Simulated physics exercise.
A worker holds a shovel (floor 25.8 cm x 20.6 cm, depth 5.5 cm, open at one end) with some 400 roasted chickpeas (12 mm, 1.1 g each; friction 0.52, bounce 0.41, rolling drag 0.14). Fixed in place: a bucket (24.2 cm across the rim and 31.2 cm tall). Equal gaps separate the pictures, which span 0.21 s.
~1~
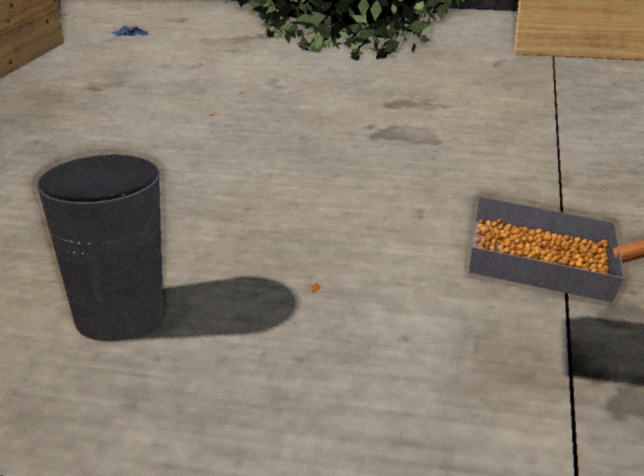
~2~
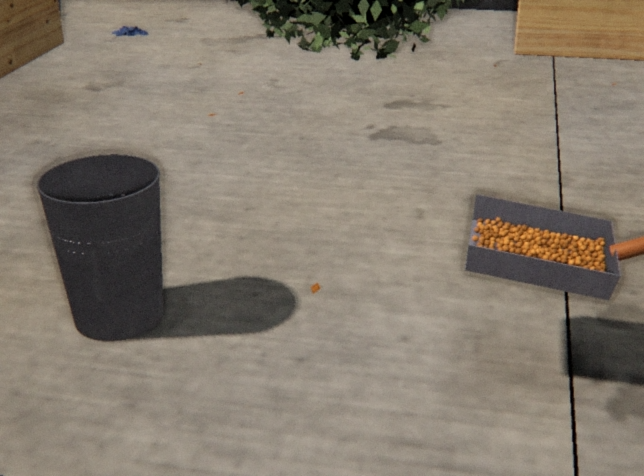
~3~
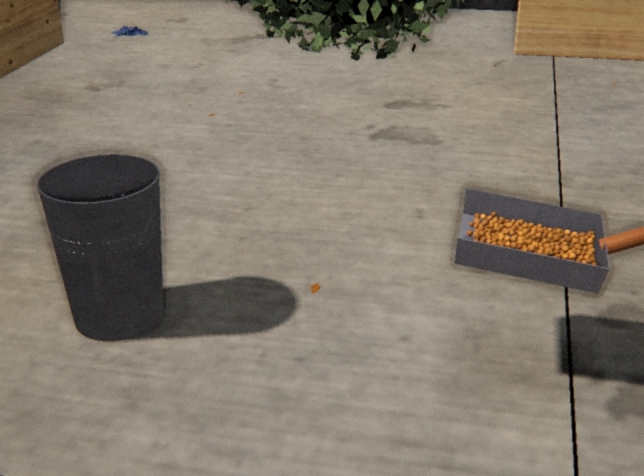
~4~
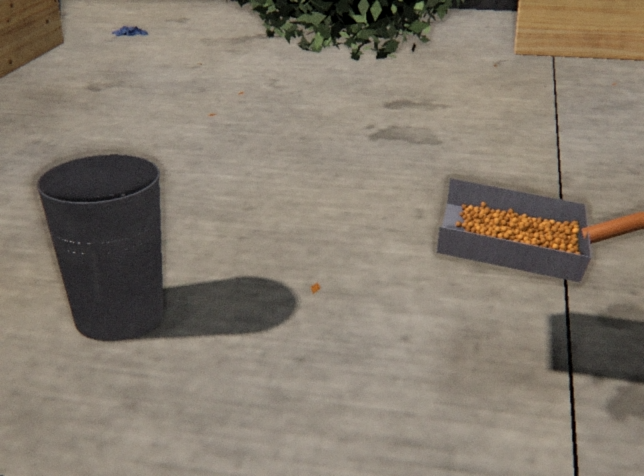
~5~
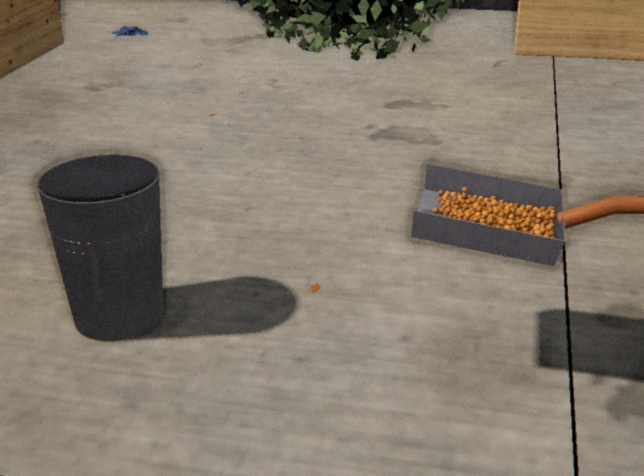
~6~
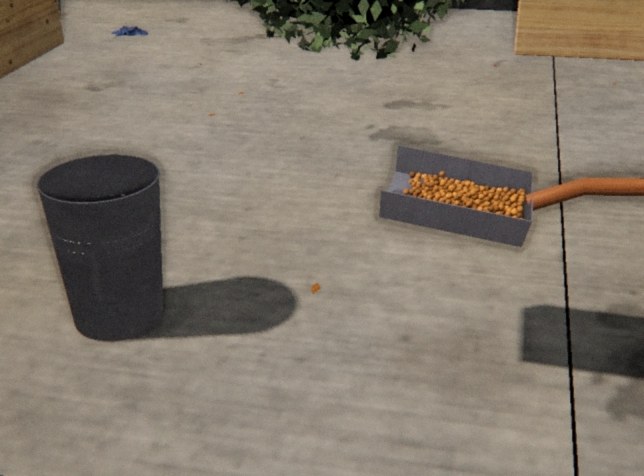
In the video, a shovel with an orange handle, loaded with roasted chickpeas, starts at the right and moves left and slightly upward above a concrete surface, gradually speeding up, while a dark bucket stands still on the left.
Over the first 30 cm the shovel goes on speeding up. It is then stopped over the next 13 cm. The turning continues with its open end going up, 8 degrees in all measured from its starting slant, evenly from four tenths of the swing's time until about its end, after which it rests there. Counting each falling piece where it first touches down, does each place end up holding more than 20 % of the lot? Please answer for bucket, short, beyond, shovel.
Bucket: Yes; short: Yes; beyond: No; shovel: No.
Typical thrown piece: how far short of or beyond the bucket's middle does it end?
Around 5 centimetres short of the centre.
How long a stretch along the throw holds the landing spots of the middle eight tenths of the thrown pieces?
Length: Approx. 30 cm.
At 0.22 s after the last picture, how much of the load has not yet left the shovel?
I'd guess some 40 in a hundred.
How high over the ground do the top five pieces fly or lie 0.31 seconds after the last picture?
Some 50 cm.
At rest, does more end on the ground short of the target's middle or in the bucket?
More ends in the bucket.
Then, 0.12 s after the last picture, tilt 12 degrees; shovel 100 %; middle of all pieces near (351, 144).
Then, 0.22 s after the last picture, tilt 15 degrees; shovel 40 %, in the air 60 %; middle of all pieces near (265, 121).
Then, 0.31 s after the last picture, tilt 15 degrees; shovel 10 %, in the air 90 %; middle of all pieces near (204, 128).
Then, 0.39 s after the last picture, tilt 15 degrees; bucket 45 %, in the air 55 %; middle of all pieces near (157, 162).
In the end, bucket 55 %, short 45 %, beyond 5 %, shovel 0 %.
